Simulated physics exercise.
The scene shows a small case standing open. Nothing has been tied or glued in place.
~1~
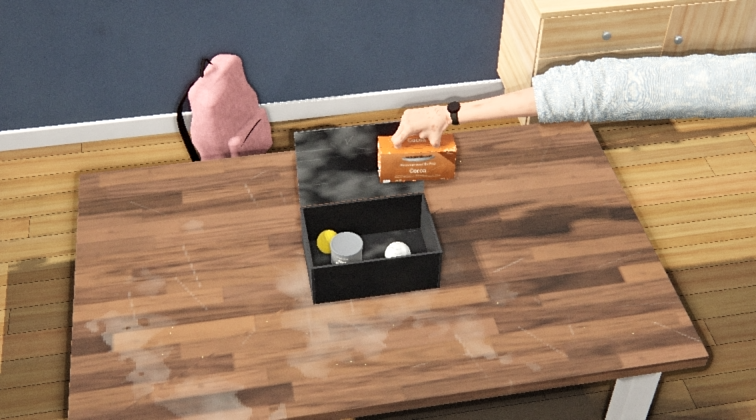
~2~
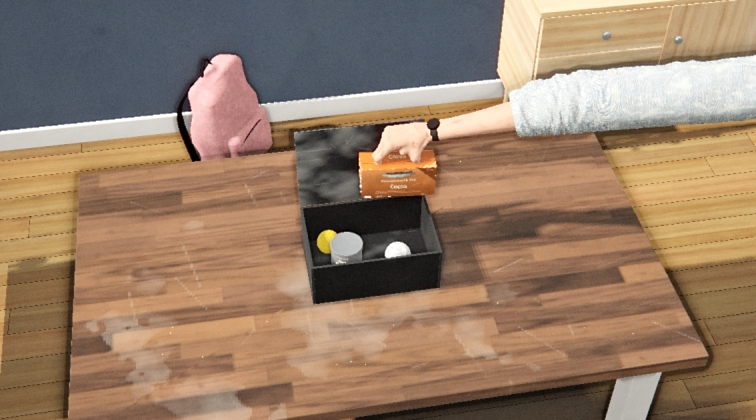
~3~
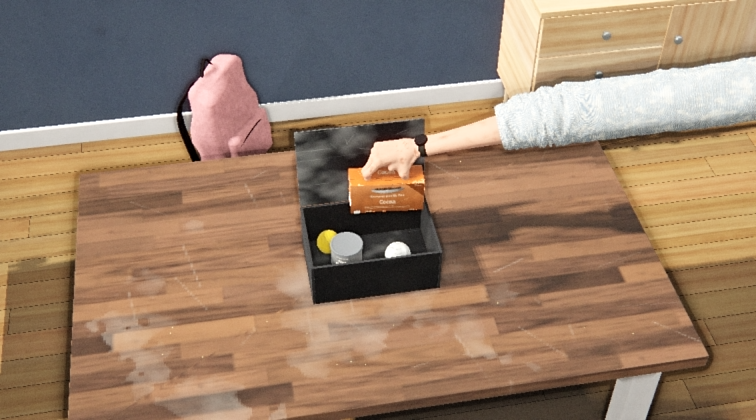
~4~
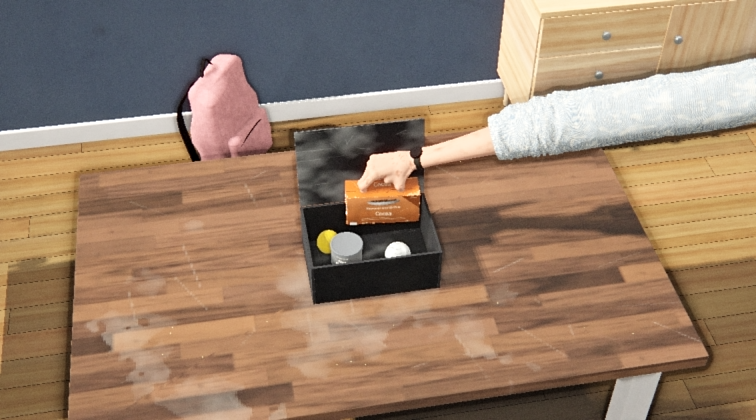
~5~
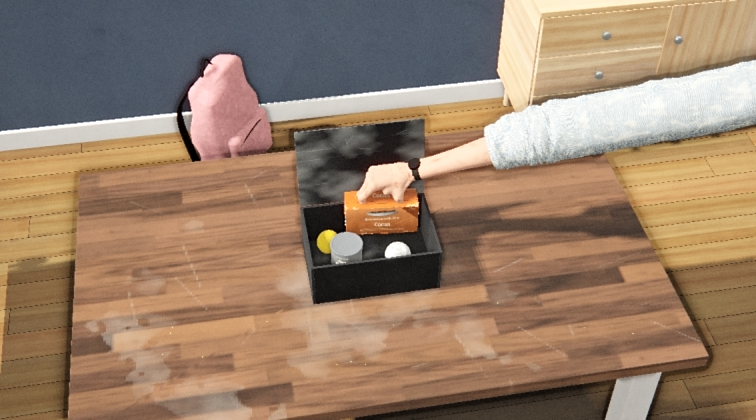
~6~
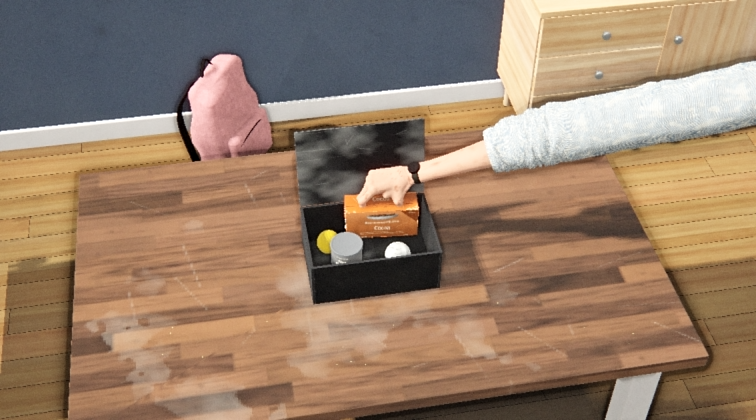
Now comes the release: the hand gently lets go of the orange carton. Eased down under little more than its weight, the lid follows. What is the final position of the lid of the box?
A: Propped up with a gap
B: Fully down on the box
Answer: B.
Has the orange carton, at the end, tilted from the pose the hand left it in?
The orange carton keeps its pose.
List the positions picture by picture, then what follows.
In the first picture, still above its spot; orange carton (417, 158).
In the second picture, still above its spot; orange carton (397, 174); grey tin (347, 258).
In the third picture, still above its spot; orange carton (386, 189).
In the fourth picture, still above its spot; orange carton (382, 201).
In the fifth picture, still above its spot; orange carton (381, 212); grey tin (347, 258).
In the sixth picture, put in, still held; orange carton (381, 215).
Then, 0.40 s past the last view, orange carton displaced a little near (380, 235); white ball displaced a little.
Then, 1.50 s past the last view, lid 63° above the rim; orange carton displaced a little near (380, 235); white ball displaced a little.
Then, 2.10 s past the last view, lid 19° above the rim; orange carton displaced a little near (380, 235); white ball displaced a little.
Finally, lid shut; moved from the start, orange carton; the other 3 still in place. Final places as the last picture's camera would see them, orange carton near (380, 235).
